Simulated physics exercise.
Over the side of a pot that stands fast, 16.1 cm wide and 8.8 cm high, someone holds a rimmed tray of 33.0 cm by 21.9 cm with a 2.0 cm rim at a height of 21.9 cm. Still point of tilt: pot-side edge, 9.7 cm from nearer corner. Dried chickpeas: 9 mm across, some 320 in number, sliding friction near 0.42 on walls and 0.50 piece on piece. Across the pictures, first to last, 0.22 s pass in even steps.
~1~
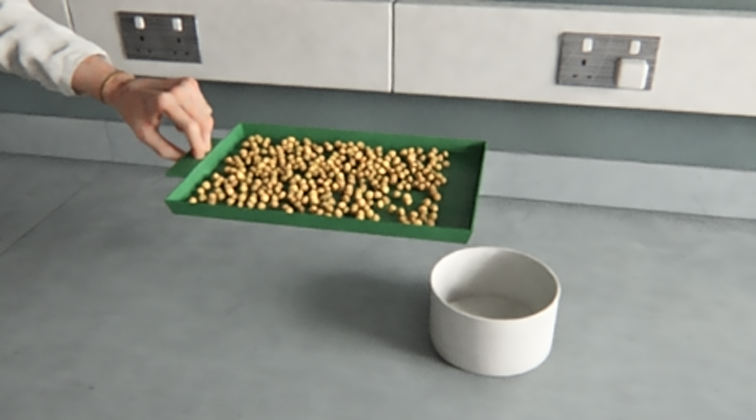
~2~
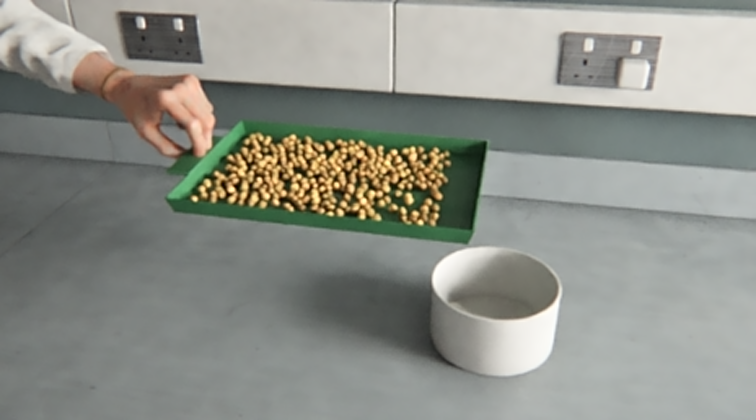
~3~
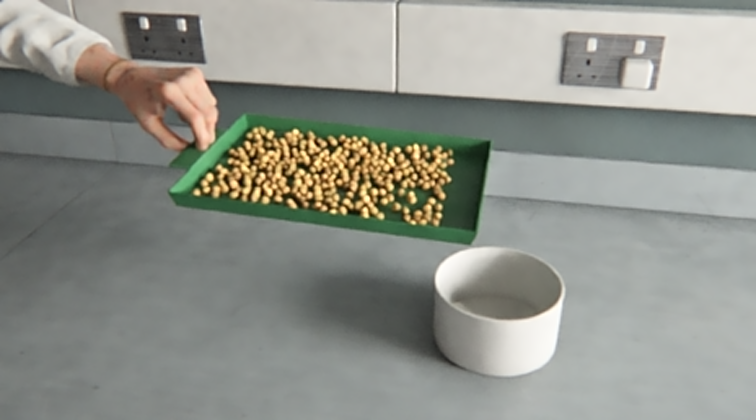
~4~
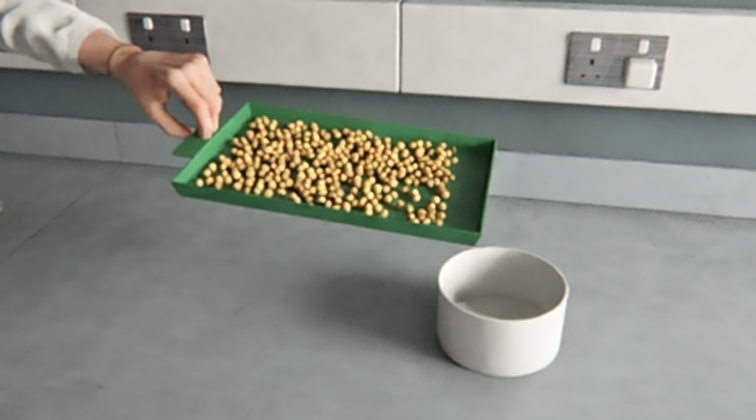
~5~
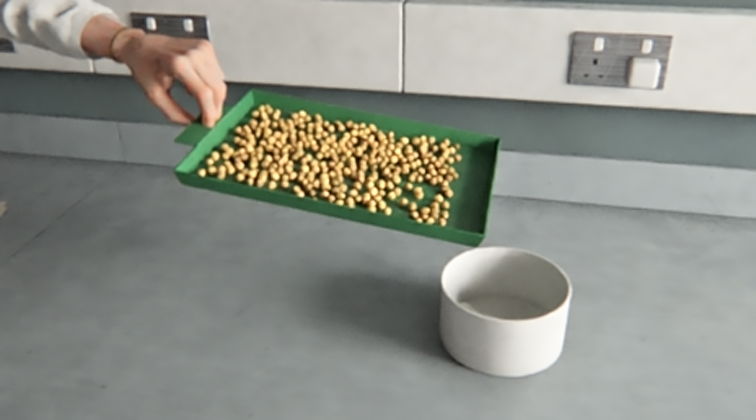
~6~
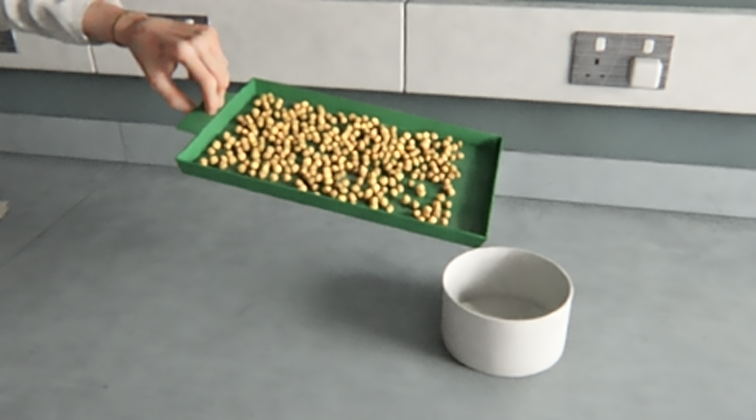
On a grey worktop, a hand raising the left end of a green tray of chickpeas, slanting it beside a white pot.
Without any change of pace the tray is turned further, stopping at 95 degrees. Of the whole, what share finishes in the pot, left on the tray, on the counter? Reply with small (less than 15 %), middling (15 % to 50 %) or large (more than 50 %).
Pot - middling, tray - small, counter - large.
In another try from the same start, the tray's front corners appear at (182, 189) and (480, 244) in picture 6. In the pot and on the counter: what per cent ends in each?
Pot 0 % / counter 100 %.
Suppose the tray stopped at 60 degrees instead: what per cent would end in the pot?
That would be around 5 percent.
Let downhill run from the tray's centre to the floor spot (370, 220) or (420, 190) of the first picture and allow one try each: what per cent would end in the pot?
Around 0 % for the first direction, around 60 % for the second.
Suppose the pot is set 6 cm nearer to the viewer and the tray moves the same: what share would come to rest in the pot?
Share in pot: Approx. 75 %.
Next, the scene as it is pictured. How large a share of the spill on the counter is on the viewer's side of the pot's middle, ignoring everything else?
Roughly 100 per cent.
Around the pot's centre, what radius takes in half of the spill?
Close to 16 cm, give or take.
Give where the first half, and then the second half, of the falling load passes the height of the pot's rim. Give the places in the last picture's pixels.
It passes about (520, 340) first and (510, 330) afterwards.
Then, 0.58 s after the last picture, tilt 50 degrees; the tray holds 100 %, the pot 0 %.
Then, 0.97 s after the last picture, tilt 77 degrees; the tray holds 70 %, the pot 5 %.
Then, 1.45 s after the last picture, tilt 95 degrees; the tray holds 10 %, the pot 15 %.
In the end, pot 30 %, tray 0 %, counter 70 %.
